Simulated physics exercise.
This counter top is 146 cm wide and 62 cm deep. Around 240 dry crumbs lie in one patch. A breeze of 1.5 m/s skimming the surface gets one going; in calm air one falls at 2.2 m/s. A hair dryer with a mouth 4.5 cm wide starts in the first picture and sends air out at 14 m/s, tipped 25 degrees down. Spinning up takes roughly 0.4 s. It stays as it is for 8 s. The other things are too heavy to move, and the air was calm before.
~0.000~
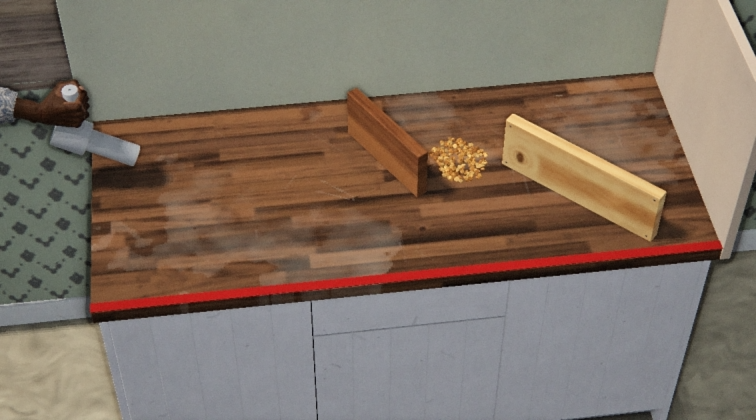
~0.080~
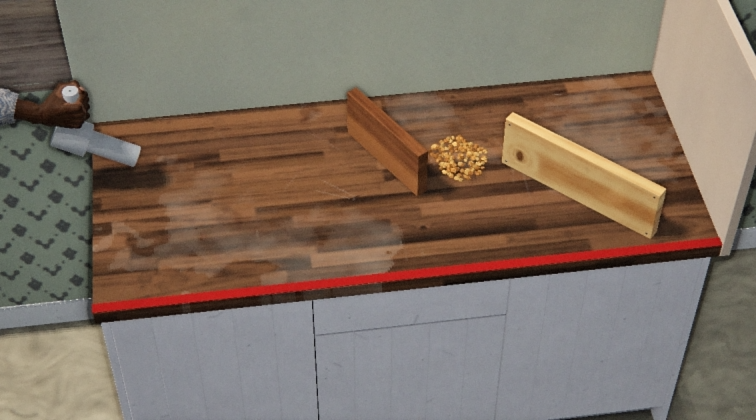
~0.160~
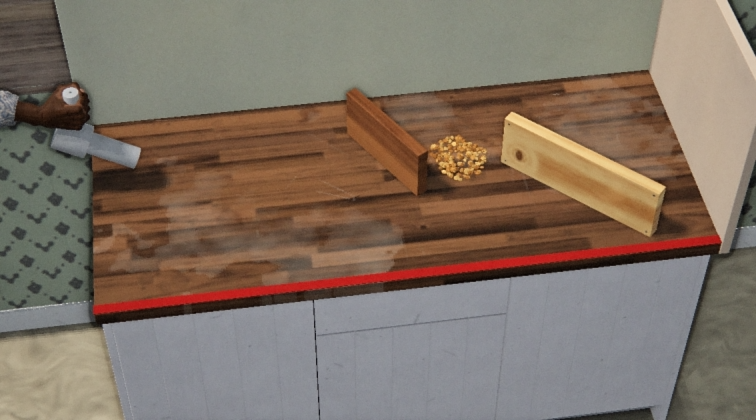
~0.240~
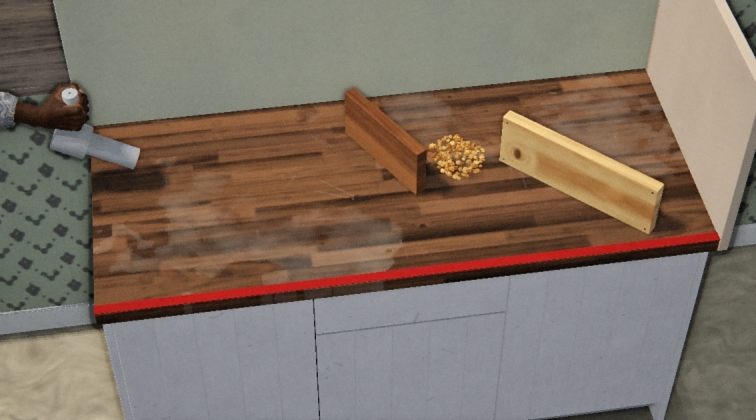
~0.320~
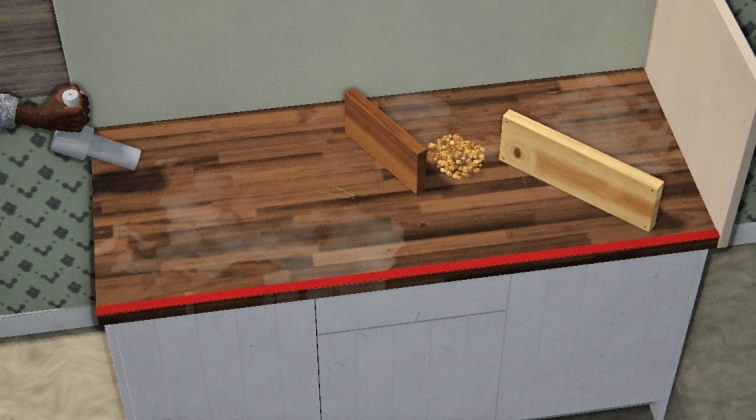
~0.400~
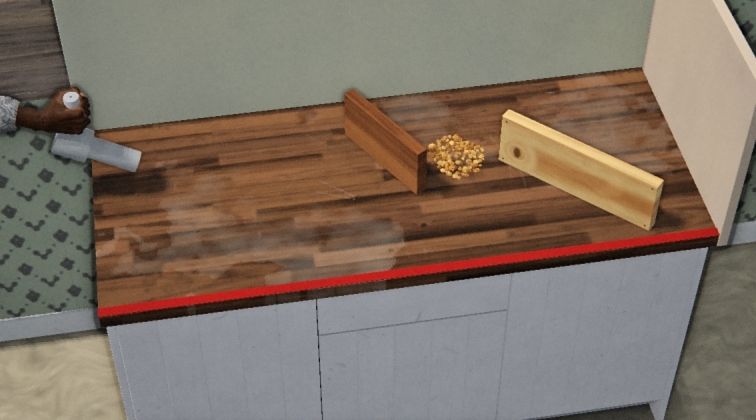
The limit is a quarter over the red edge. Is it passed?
As for a quarter going over the red edge: No.
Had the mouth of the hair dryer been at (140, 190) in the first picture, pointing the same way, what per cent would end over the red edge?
It would be near 0 %.
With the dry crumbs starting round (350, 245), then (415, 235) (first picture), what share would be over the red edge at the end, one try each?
In that order: 100 %, 100 %.
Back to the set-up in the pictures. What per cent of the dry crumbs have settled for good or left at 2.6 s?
Near 90 %.
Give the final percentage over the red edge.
Near 0 %.
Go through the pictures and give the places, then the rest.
In the first picture, the middle of the dry crumbs is near (460, 161), none has stirred yet and the mouth of the hair dryer is at (137, 156).
In the second picture, the middle of the dry crumbs is near (459, 158), none has stirred yet and the red edge is centred on (414, 279).
In the third picture, the middle of the dry crumbs is near (459, 158), none has stirred yet, the top of a board is at (386, 121) and the top of a board is at (584, 151).
In the fourth picture, the middle of the dry crumbs is near (457, 157) and none has stirred yet.
In the fifth picture, the middle of the dry crumbs is near (457, 156) and none has stirred yet.
In the sixth picture, the middle of the dry crumbs is near (457, 157) and none has stirred yet.
After 1.6 s, 8 % are on the move or not yet settled, 0 % are over the red edge; the middle of those still in play is near (457, 157).
After 2.6 s, 7 % are on the move or not yet settled, 0 % are over the red edge; the middle of those still in play is near (457, 157).
After 4.4 s, 5 % are on the move or not yet settled, 0 % are over the red edge; the middle of those still in play is near (457, 157).
After 8.0 s, at the end, 0 % are over the red edge; the middle of those still in play is near (457, 157).
